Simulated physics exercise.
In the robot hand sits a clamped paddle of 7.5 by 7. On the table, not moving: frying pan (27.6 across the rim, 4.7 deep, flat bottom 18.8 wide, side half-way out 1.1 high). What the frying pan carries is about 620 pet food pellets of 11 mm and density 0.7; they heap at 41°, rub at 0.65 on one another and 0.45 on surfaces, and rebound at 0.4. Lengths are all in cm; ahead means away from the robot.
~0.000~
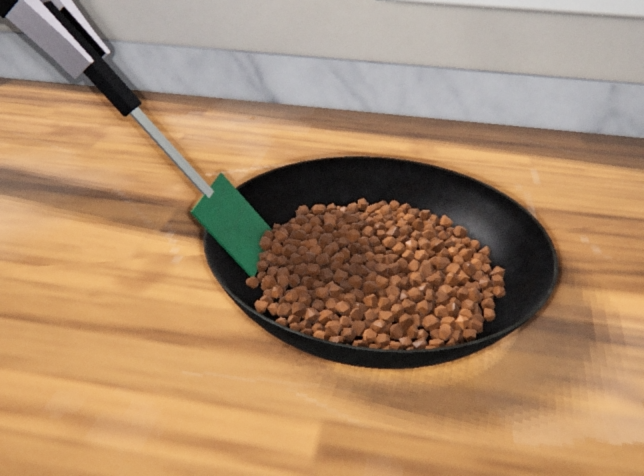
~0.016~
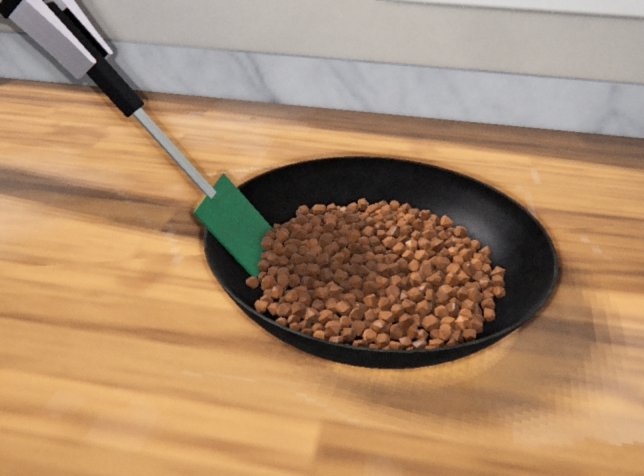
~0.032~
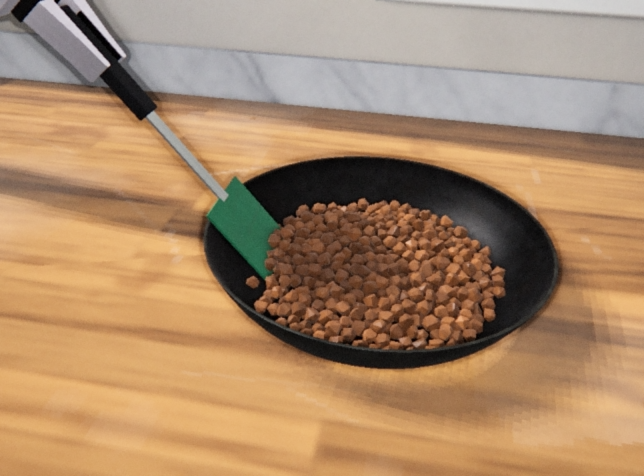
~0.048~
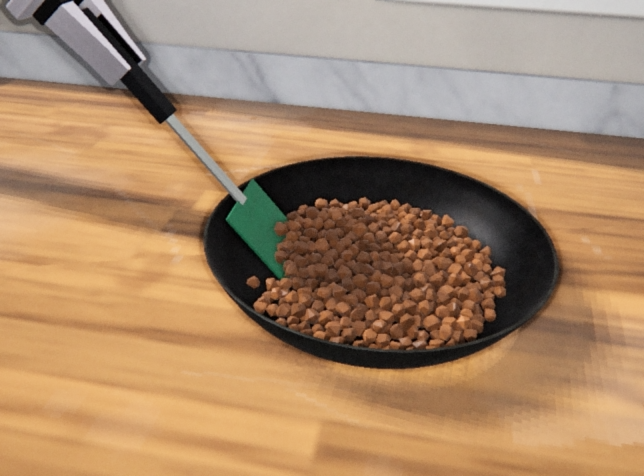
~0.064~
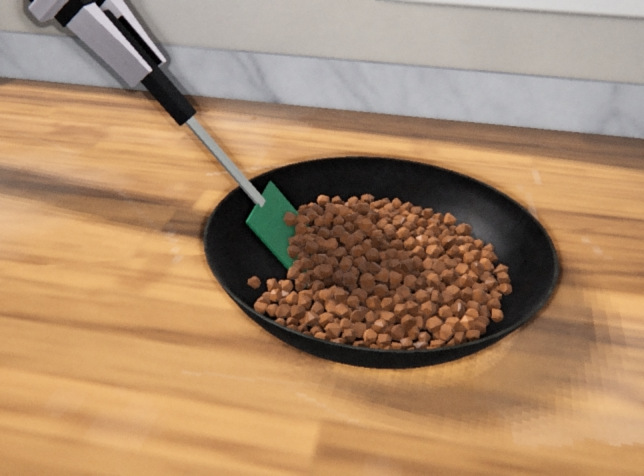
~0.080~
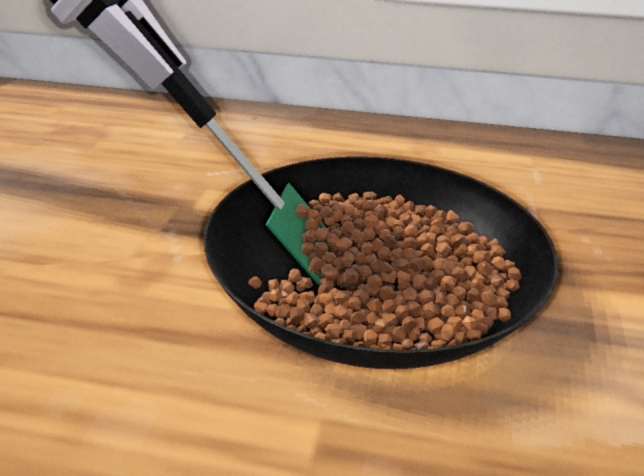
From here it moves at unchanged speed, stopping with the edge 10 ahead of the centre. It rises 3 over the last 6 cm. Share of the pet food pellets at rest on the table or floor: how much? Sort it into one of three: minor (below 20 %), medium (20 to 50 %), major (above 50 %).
Medium, 20 to 50 %.
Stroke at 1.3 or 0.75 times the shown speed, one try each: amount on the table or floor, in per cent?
About 25 and 20 per cent.
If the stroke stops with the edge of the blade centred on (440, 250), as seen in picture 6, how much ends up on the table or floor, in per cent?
5 %.
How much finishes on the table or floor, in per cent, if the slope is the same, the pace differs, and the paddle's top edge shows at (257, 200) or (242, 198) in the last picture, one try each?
I'd estimate close to 20 and 15 in a hundred.
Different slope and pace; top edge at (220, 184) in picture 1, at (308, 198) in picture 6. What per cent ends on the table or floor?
Near 25 in a hundred.
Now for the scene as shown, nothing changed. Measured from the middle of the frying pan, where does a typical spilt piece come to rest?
Close to 28 cm from the centre.
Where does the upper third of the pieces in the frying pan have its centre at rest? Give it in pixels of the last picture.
The centre sits close to (462, 266).
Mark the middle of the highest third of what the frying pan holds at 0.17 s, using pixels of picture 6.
Roughly pixel (466, 251).
After 0.13 s, sloping 50°, highest piece 7 above the table; 619 in the frying pan.
After 0.17 s, sloping 50°, highest piece 7 above the table; 619 in the frying pan.
After 0.39 s, sloping 50°, highest piece 15 above the table; 450 in the frying pan, 91 on the table or floor, 78 on the blade or in flight.
After 1.44 s, sloping 50°, highest piece 5 above the table; 450 in the frying pan, 169 on the table or floor.
In the end, 450 in the frying pan, 169 on the table or floor. That is 27 % on the table or floor.
